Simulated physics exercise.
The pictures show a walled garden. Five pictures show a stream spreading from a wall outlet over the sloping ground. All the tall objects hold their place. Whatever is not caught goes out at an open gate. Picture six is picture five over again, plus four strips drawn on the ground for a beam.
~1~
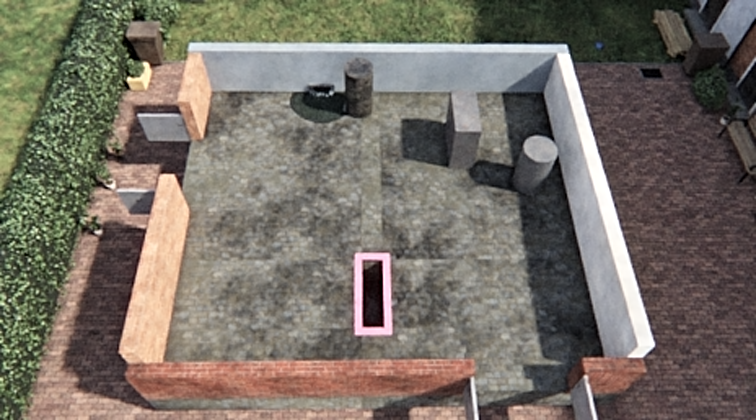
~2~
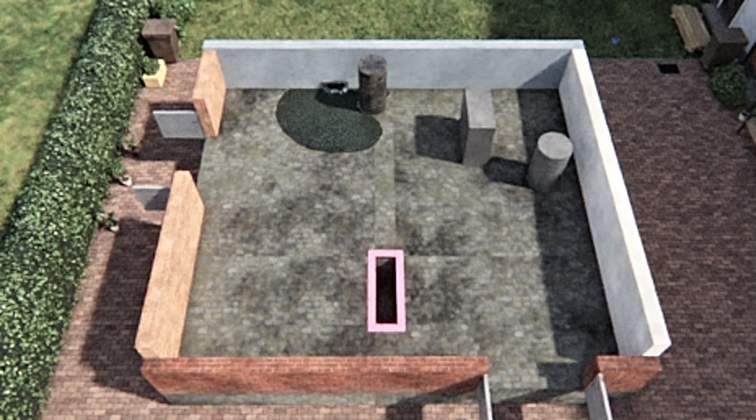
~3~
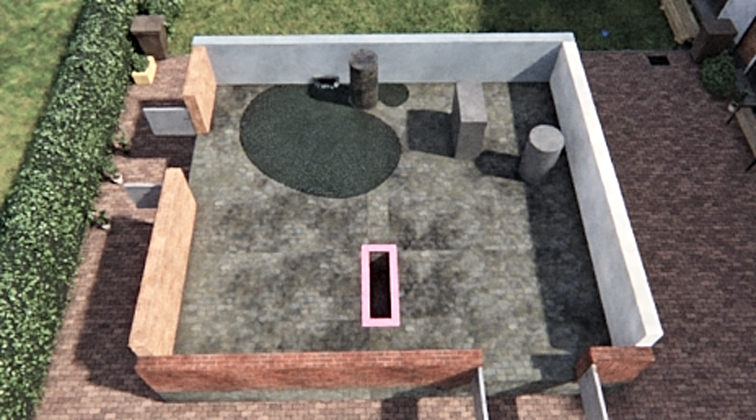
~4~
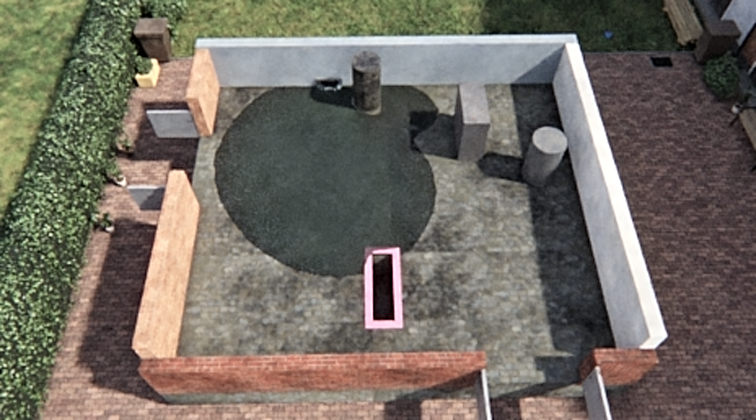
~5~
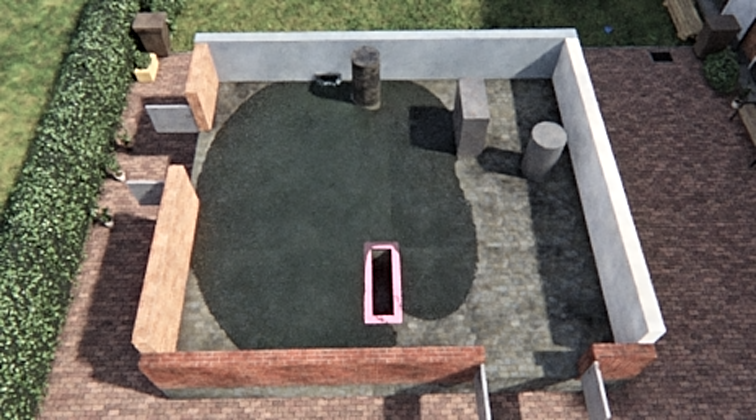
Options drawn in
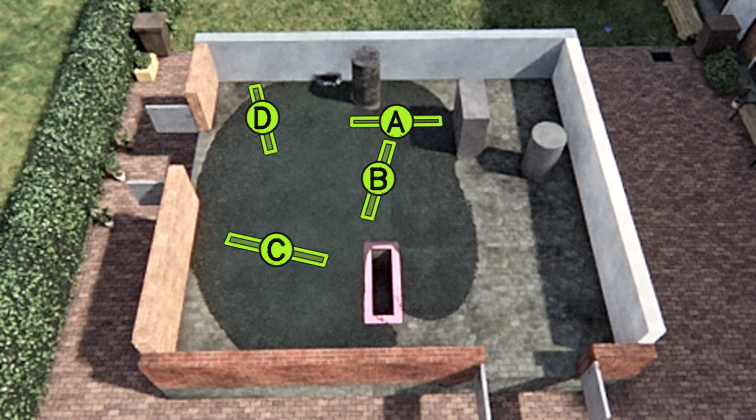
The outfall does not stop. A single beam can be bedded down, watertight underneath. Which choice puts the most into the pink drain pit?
The answer is position C.
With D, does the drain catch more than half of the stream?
No, it does not.
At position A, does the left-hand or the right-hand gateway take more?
More leaves on the right.
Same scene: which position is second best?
D.
On the marked copy, A from (351, 121) to (440, 120); B from (367, 217) to (389, 142); C from (228, 238) to (325, 260); D from (254, 86) to (270, 151).
With A, about 27 % of the stream runs into the pink drain pit, about 72 % out by the gates.
With B, about 26 % of the stream runs into the pink drain pit, about 72 % out by the gates.
With C, about 56 % of the stream runs into the pink drain pit, about 42 % out by the gates.
With D, about 37 % of the stream runs into the pink drain pit, about 60 % out by the gates.
